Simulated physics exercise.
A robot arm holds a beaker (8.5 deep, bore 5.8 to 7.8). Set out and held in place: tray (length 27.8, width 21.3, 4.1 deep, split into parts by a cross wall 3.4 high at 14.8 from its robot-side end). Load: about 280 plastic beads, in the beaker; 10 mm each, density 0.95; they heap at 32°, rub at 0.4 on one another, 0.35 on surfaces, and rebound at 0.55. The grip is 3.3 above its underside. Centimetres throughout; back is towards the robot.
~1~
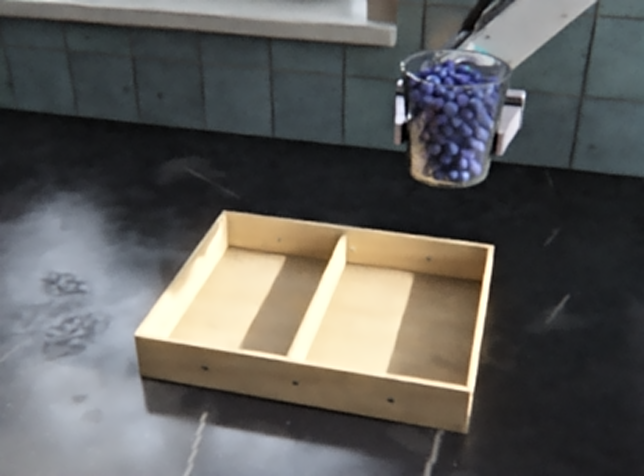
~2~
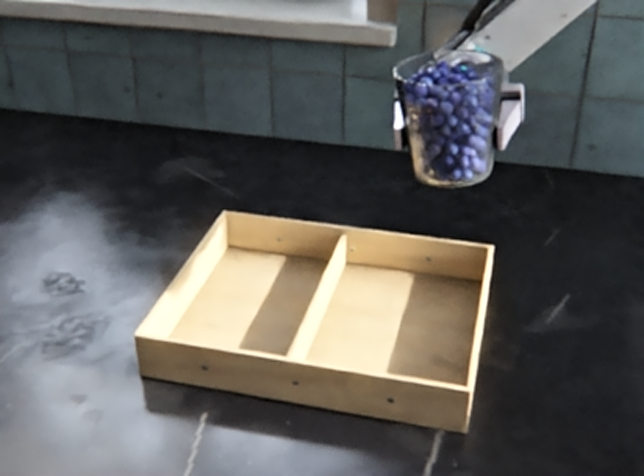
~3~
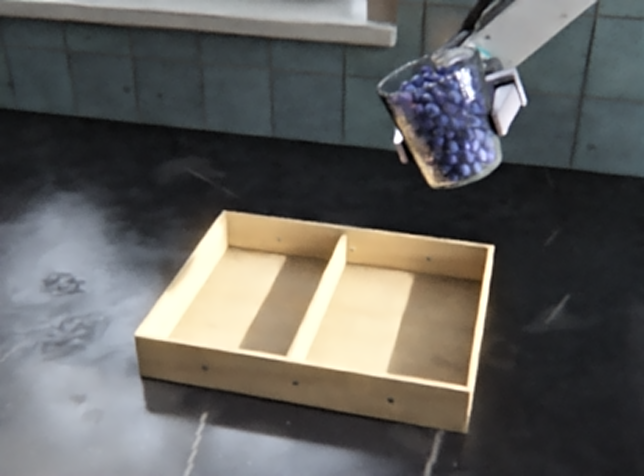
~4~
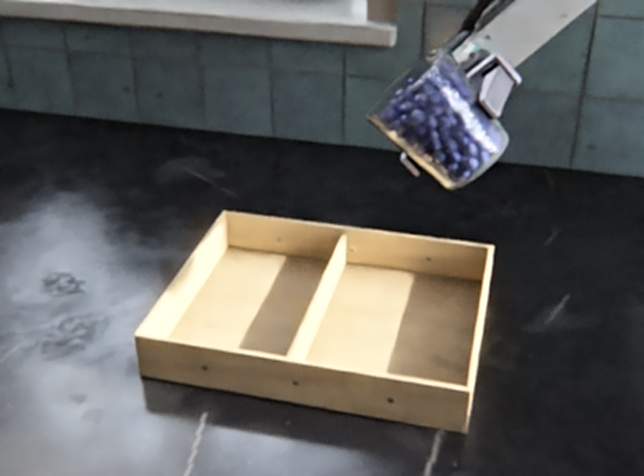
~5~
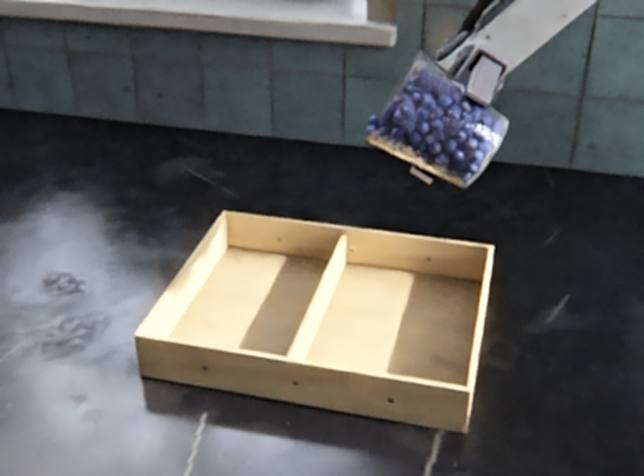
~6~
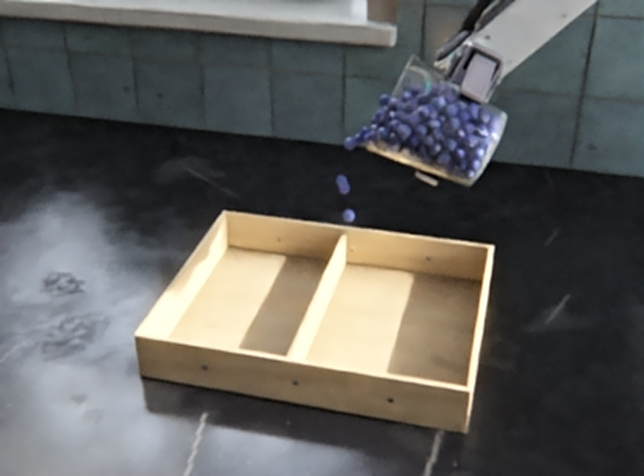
At first, a robot arm holds a clear beaker of blue beads upright above a dark surface, behind and over a wooden tray with two compartments. The arm tilts the beaker steeply to the left, and the beads shift toward its rim. Finally, a few beads drop out above the tray's divider.
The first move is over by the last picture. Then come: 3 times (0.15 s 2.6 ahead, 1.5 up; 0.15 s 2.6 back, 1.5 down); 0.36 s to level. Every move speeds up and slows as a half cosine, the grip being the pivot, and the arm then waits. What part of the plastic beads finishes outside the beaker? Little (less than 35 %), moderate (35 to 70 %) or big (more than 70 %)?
Share outside the beaker: Moderate (35 to 70 %).
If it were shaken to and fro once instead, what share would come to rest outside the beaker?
It would be near 20 per cent.
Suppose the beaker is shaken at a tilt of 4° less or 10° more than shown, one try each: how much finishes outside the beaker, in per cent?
About 35 and 70 per cent.
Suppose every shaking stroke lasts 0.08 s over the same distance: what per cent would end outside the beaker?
In that case some 80 per cent.
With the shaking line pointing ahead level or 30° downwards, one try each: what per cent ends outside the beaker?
Some 40 and 30 per cent.
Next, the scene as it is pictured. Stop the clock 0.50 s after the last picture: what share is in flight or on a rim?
Roughly 5 per cent.
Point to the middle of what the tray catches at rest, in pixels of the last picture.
At about (329, 318).
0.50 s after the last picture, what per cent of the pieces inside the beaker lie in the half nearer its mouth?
Some 55 per cent.
Then, 0.50 s after the last picture, tilted 68° forward, highest piece 24 above the table; 212 in the beaker, 27 in the robot-side part, 24 in the far-side part, 13 in flight or on a rim.
Then, 1.01 s after the last picture, tilted 54° forward, highest piece 23 above the table; 152 in the beaker, 63 in the robot-side part, 58 in the far-side part, 3 in flight or on a rim.
Then, 1.46 s after the last picture, level, highest piece 24 above the table; 151 in the beaker, 67 in the robot-side part, 58 in the far-side part.
Then, 2.51 s after the last picture, level, highest piece 24 above the table; 151 in the beaker, 67 in the robot-side part, 58 in the far-side part.
Final count, 151 in the beaker, 67 in the robot-side part, 58 in the far-side part. That is 45 % outside the beaker.
